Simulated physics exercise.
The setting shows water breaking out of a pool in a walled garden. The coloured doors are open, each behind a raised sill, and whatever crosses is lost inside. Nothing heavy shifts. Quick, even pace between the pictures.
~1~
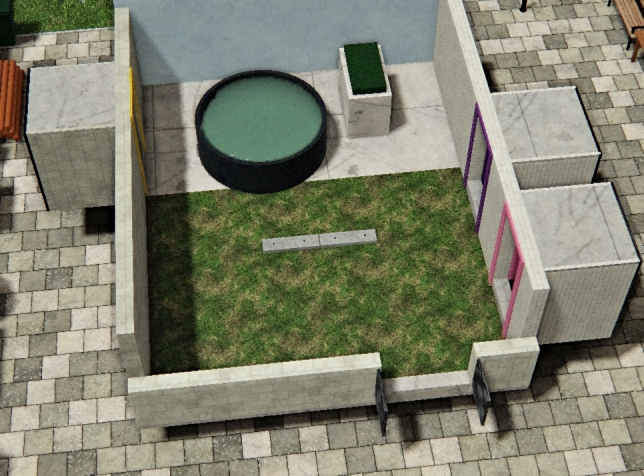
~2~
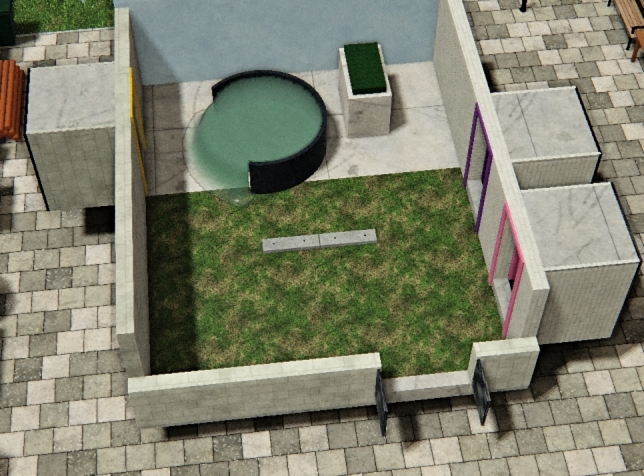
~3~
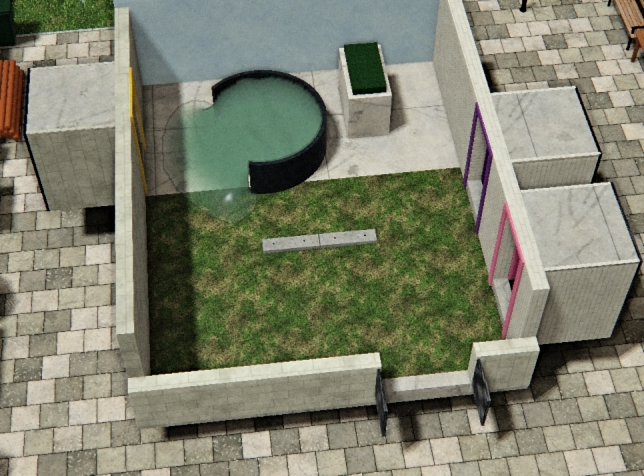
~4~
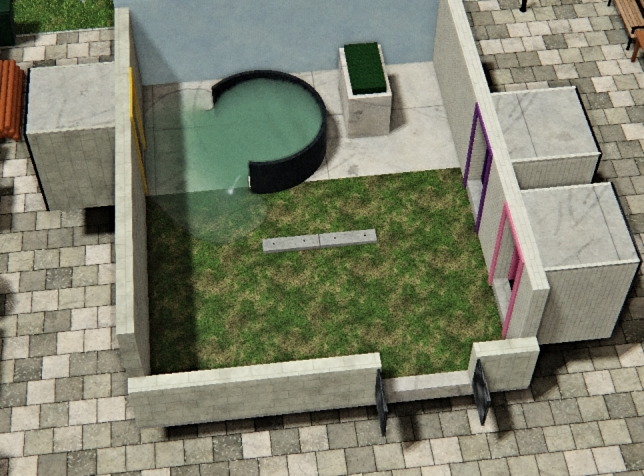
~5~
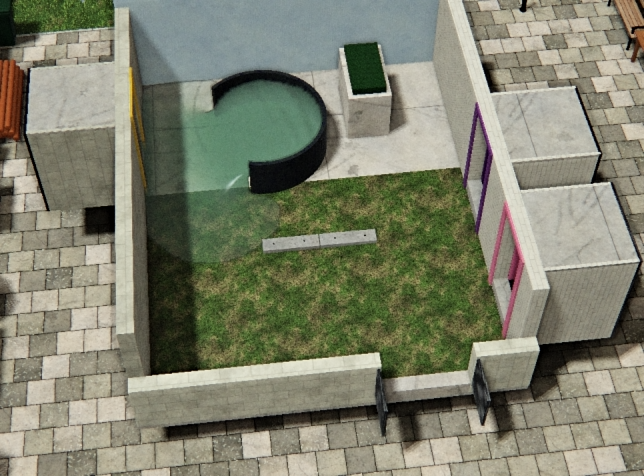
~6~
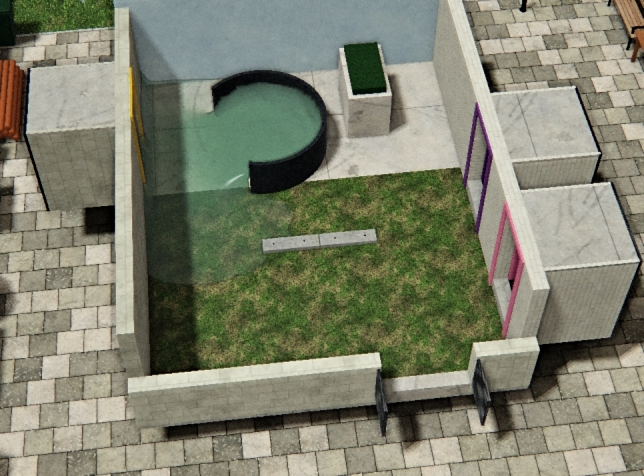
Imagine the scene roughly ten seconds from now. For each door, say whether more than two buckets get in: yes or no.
Purple door: No; yellow door: Yes; pink door: No.
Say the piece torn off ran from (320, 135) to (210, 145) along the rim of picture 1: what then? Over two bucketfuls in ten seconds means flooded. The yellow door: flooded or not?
Yellow door lets less in.
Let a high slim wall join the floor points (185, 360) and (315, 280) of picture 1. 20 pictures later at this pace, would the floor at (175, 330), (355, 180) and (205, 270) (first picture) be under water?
Outcome per location, in sequence: Soaking, unsoaked, soaking.
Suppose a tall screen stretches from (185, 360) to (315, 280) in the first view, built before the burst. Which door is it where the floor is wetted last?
That's the door marked pink, I reckon.
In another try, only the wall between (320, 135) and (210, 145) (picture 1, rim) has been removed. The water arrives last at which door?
It is the one in pink.
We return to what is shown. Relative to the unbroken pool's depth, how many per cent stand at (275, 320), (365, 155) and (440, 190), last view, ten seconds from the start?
I'd say close to 12, 4 and 10 percent.
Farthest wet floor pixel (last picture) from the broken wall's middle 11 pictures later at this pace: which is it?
The front should reach about (152, 403).
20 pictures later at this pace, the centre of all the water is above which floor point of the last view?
The water's middle lies around (226, 208).
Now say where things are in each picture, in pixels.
The round tank at (261, 119) is whole and still, in the first picture.
Water pours out at (204, 154) and has run to a hidden place, in the second picture.
Water pours out at (204, 155) and has run to (190, 105), in the third picture.
Water pours out at (205, 156) and has run to (238, 235), in the fourth picture.
Water pours out at (205, 156) and has run to (229, 256), in the fifth picture.
The front is at (175, 279), out from the gap at (205, 157), in the sixth picture.
A moment on, water covers 25 % of the floor; the purple door not reached, the yellow door over two buckets in, the pink door not reached.
Next, water covers 35 % of the floor; the purple door not reached, the yellow door far over two buckets in, the pink door not reached.
Then, water covers 55 % of the floor; the purple door not reached, the yellow door far over two buckets in, the pink door not reached.
Later, water covers 90 % of the floor; the purple door wet at the sill, nothing in, the yellow door far over two buckets in, the pink door not reached.
In the end, water covers 95 % of the floor; the purple door wet at the sill, nothing in, the yellow door far over two buckets in, the pink door wet at the sill, nothing in.
